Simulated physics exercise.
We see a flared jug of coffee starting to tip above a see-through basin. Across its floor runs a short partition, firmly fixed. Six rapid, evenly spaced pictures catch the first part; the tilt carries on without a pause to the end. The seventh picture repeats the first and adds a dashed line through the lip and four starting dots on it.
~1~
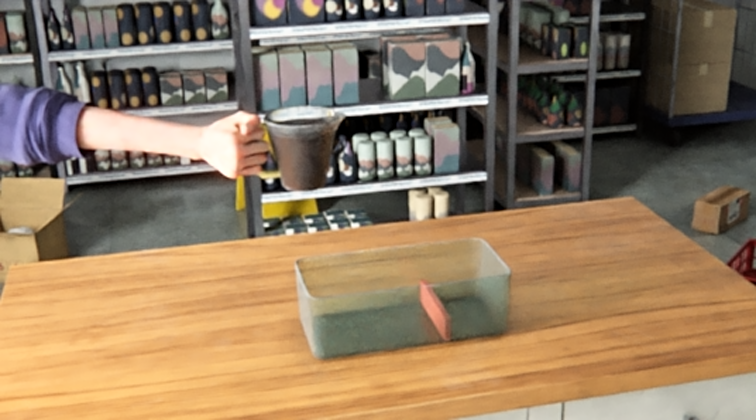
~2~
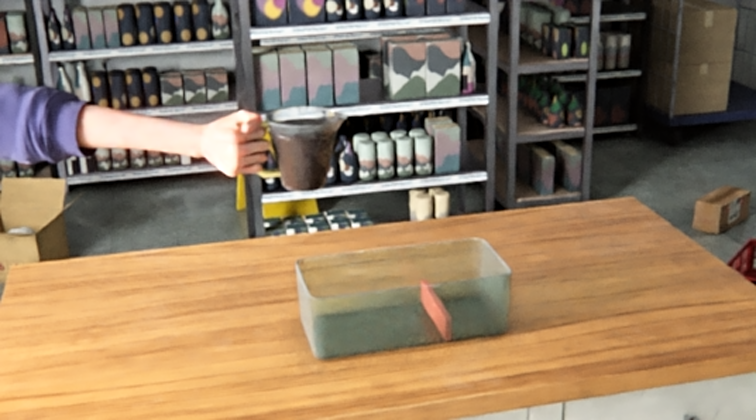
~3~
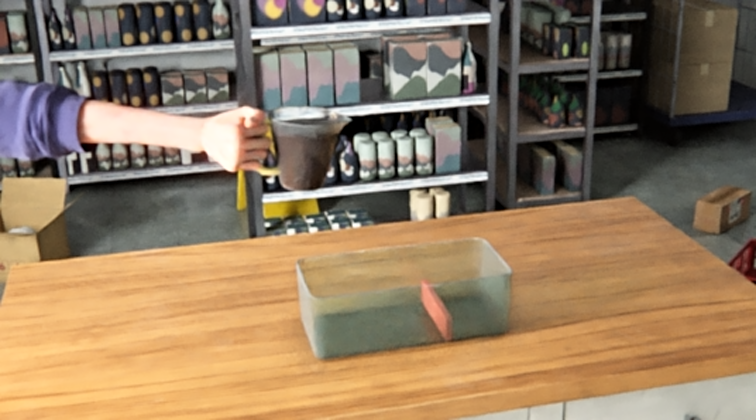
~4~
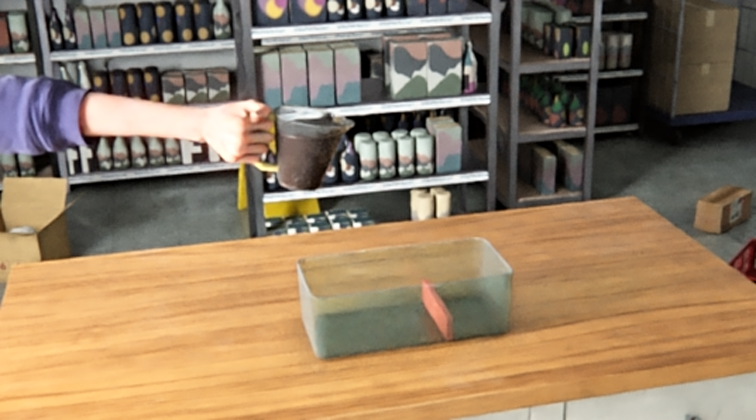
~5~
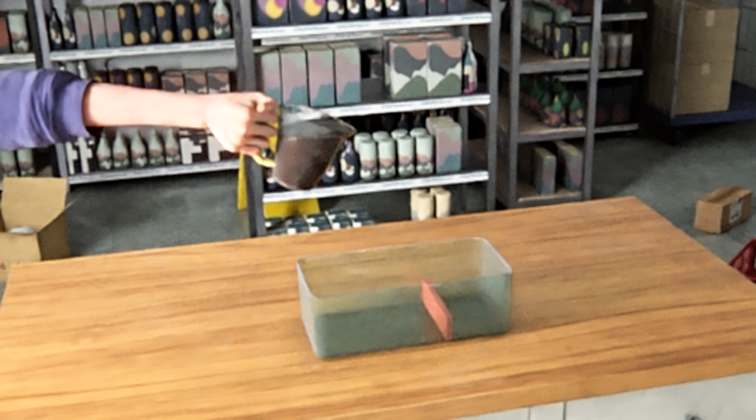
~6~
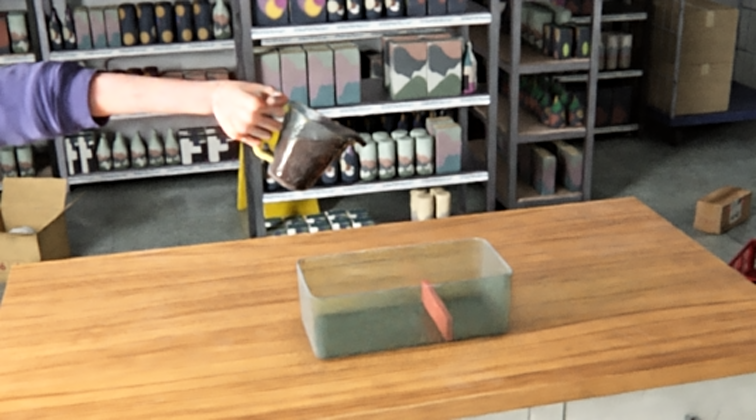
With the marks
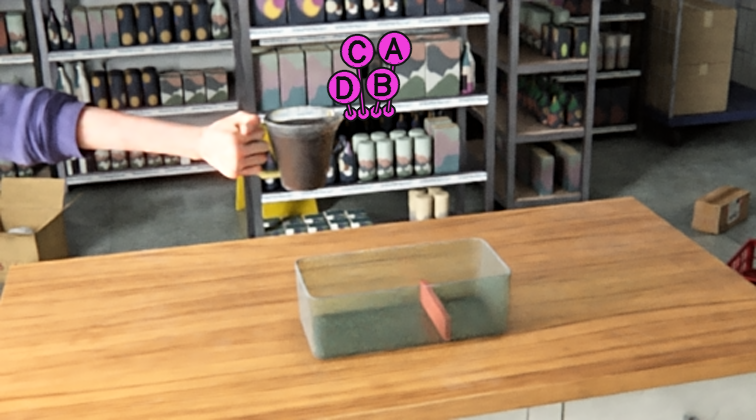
In a storeroom with stocked shelves, a hand tilting a dark jug rightward above a clear basin with a short red partition.
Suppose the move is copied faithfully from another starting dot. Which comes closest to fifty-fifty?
A.
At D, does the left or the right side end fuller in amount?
More ends on the left.
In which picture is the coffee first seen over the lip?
Picture 6.
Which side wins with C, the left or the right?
The left side.
On the marked copy, A at (388, 111); B at (375, 112); C at (363, 113); D at (350, 114).
Choosing A, about 48 % ends left of the wall and 49 % right of it; 3 % is lost outside.
Choosing B, about 67 % ends left of the wall and 26 % right of it; 6 % is lost outside.
Choosing C, about 85 % ends left of the wall and 8 % right of it; 7 % is lost outside.
Choosing D, about 89 % ends left of the wall and 7 % right of it; 4 % is lost outside.
